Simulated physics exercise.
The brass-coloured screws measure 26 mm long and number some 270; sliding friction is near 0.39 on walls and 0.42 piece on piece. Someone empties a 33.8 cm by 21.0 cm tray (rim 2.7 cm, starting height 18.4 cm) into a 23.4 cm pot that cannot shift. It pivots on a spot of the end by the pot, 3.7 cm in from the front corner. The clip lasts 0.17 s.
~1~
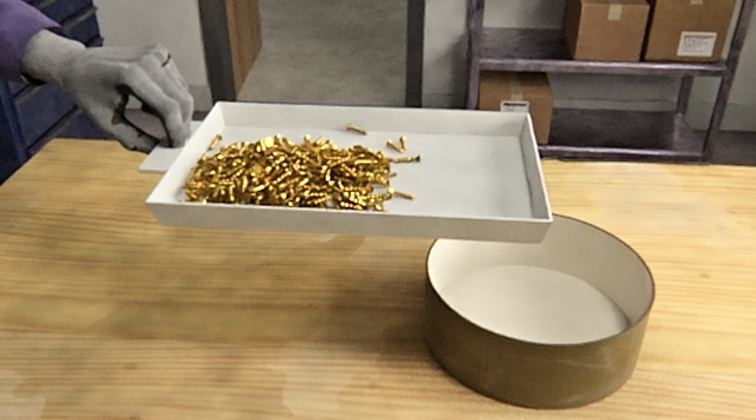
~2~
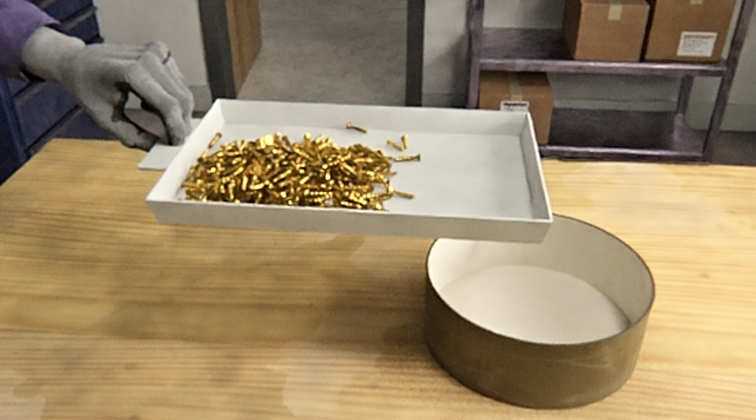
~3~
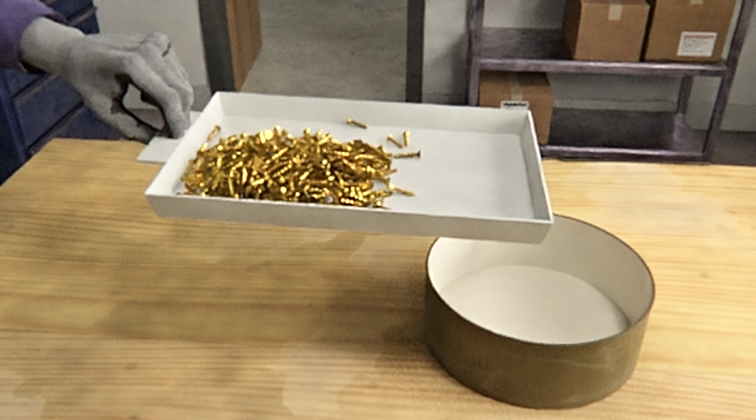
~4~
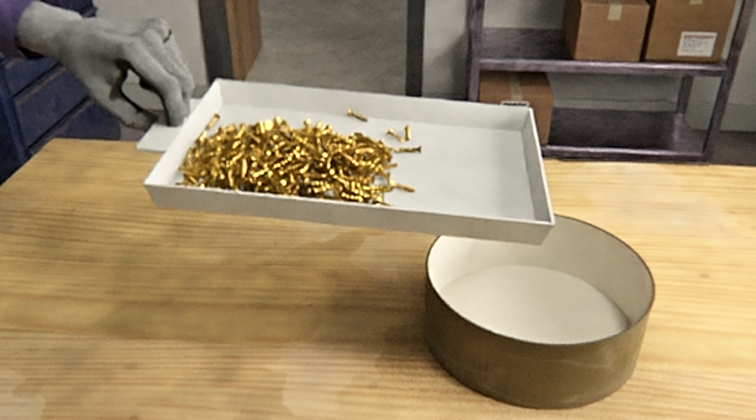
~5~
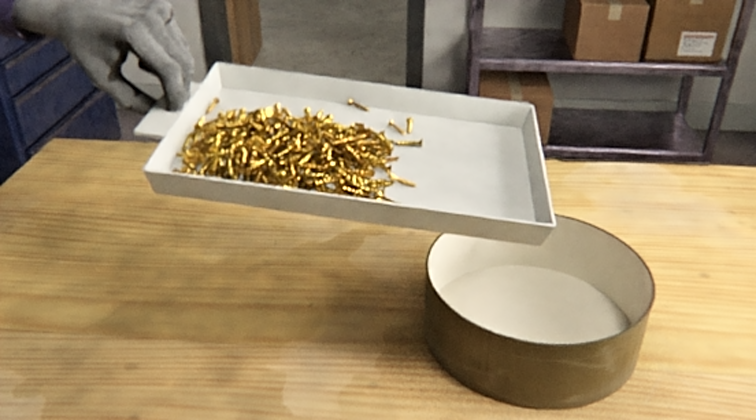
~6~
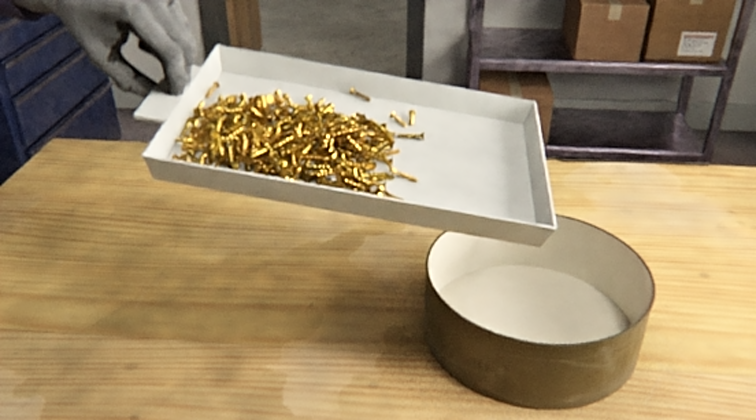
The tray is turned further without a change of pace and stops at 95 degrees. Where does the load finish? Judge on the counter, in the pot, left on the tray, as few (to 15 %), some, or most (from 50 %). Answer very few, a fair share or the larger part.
On the counter: The larger part; in the pot: A fair share; left on the tray: Very few.
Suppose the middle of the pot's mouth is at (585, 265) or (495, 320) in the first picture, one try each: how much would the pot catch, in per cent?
Some 30 and 55 per cent.
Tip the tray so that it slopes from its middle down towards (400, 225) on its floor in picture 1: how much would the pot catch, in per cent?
Some 5 per cent.
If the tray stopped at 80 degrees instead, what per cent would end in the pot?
Then about 30 per cent.
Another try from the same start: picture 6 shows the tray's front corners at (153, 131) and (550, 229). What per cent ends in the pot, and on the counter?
Pot 10, counter 90.
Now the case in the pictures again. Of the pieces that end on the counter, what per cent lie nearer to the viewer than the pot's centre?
Roughly 100 per cent.
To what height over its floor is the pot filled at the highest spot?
Some 2.0 cm.
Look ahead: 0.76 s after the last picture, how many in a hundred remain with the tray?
Some 40 per cent of the load.
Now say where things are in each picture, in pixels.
The first frame shows tray tilt 0 degrees, front corners at (155, 198) and (544, 217); middle of the pieces at (296, 175); pot at (538, 269).
The second frame shows tray tilt 0 degrees, front corners at (155, 196) and (544, 217); middle of the pieces at (296, 173).
The third frame shows tray tilt 2 degrees, front corners at (154, 190) and (545, 218); middle of the pieces at (296, 169).
The fourth frame shows tray tilt 4 degrees, front corners at (153, 180) and (546, 219), lowest corner right front; middle of the pieces at (297, 161).
The fifth frame shows tray tilt 7 degrees, front corners at (152, 166) and (547, 221), lowest corner right front; middle of the pieces at (297, 151).
The sixth frame shows tray tilt 10 degrees, front corners at (152, 152) and (548, 222), lowest corner right front; middle of the pieces at (298, 140); pot at (538, 269).
Then, 0.45 s after the last picture, tilt 51 degrees; the tray holds 100 %, the pot 0 %.
Then, 0.76 s after the last picture, tilt 78 degrees; the tray holds 40 %, the pot 0 %.
Then, 1.16 s after the last picture, tilt 95 degrees; the tray holds 0 %, the pot 30 %.
In the end, counter 70 %, pot 30 %, tray 0 %.
